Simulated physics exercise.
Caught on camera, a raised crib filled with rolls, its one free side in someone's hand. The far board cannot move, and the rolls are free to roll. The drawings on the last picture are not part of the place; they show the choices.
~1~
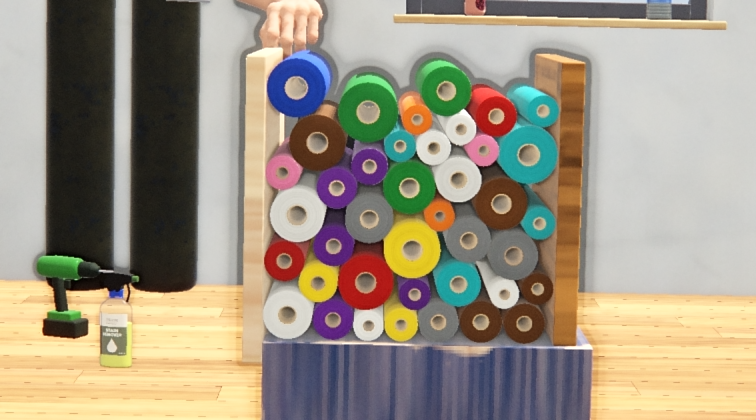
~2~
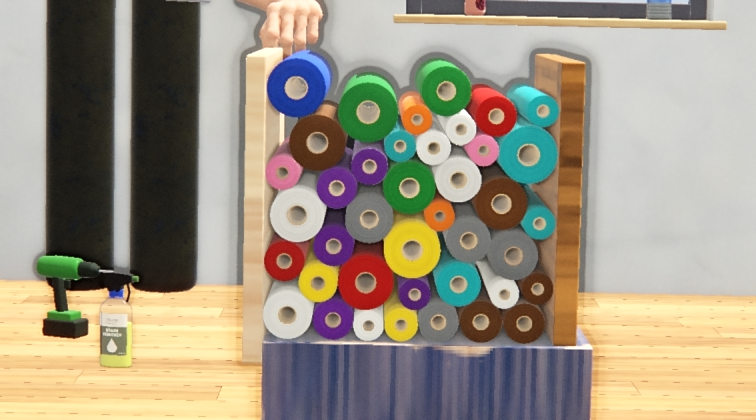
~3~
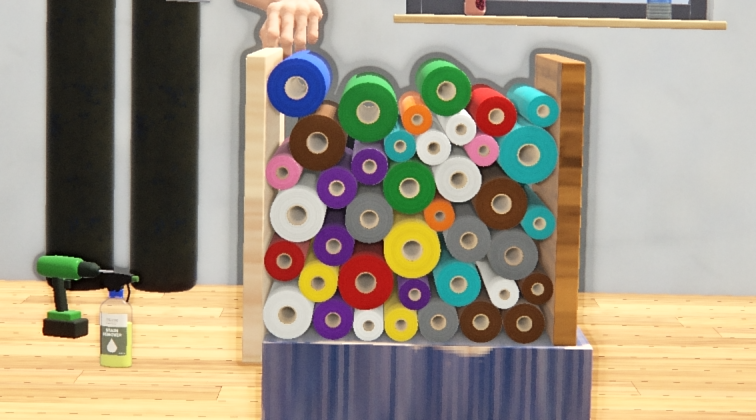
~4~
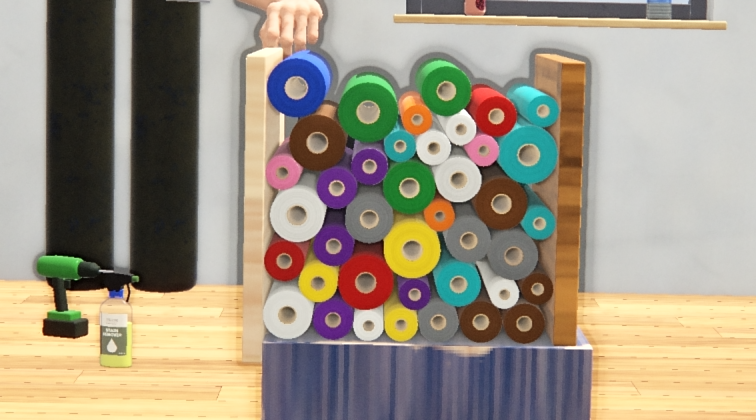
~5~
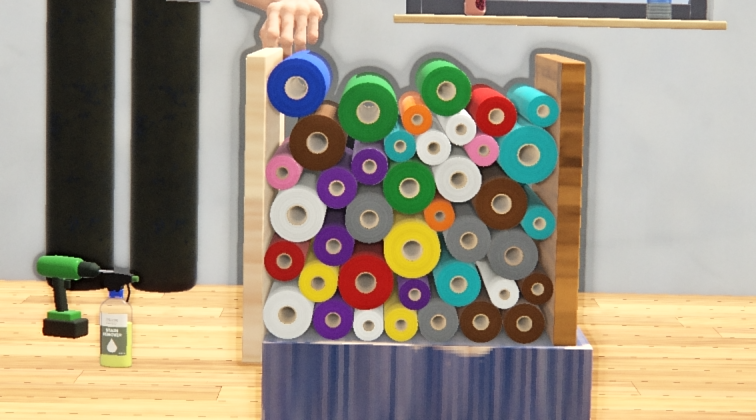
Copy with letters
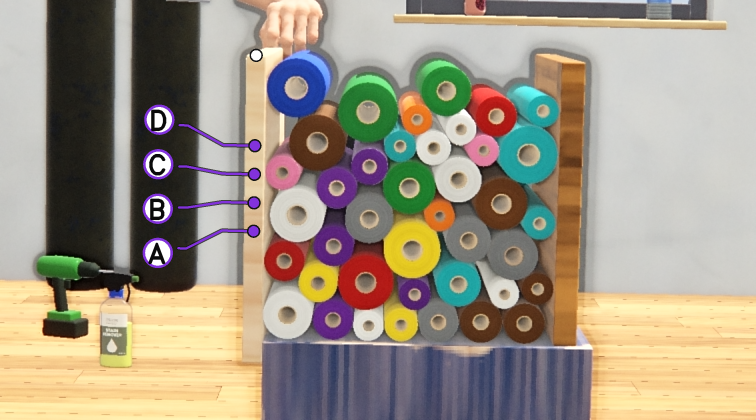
A hand reaches in from the top, gripping the pale left side board of a raised crib packed with rolls, seen straight on in a room with grey walls and a light wooden floor. Blue, green, brown, white, purple, yellow, red and turquoise rolls sit between that board and a browner one above a blue base, with dark upright rolls, a green drill and a spray bottle at left. Nothing visibly moves, the camera included.
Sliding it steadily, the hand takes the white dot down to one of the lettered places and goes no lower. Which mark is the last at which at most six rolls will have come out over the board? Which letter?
Stop at A.
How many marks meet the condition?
Four of them.
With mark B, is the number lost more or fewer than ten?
It loses fewer than ten.
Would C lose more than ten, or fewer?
Fewer than ten.
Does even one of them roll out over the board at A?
Yes.
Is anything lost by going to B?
Yes.
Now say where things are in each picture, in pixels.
The first picture shows a turquoise roll (459, 284); a purple roll (333, 246); an orange roll (440, 216).
The second picture shows an orange roll (440, 216); a white roll (458, 180).
The third picture shows a turquoise roll (400, 146); an orange roll (417, 120).
The fourth picture shows side board (266, 191); a white roll (287, 314).
The fifth picture shows a brown roll (481, 322); a turquoise roll (459, 284); a purple roll (333, 246).
On the marked copy, A at (254, 232); B at (254, 202); C at (254, 174); D at (255, 146); the white dot at (256, 56).
With A. Early on, top of the board (266, 133).
Further on, top of the board (264, 221).
At the end, top of the board (264, 231), four out over the board.
As for the rest, B four out over the board; C one out over the board; D none out over the board.
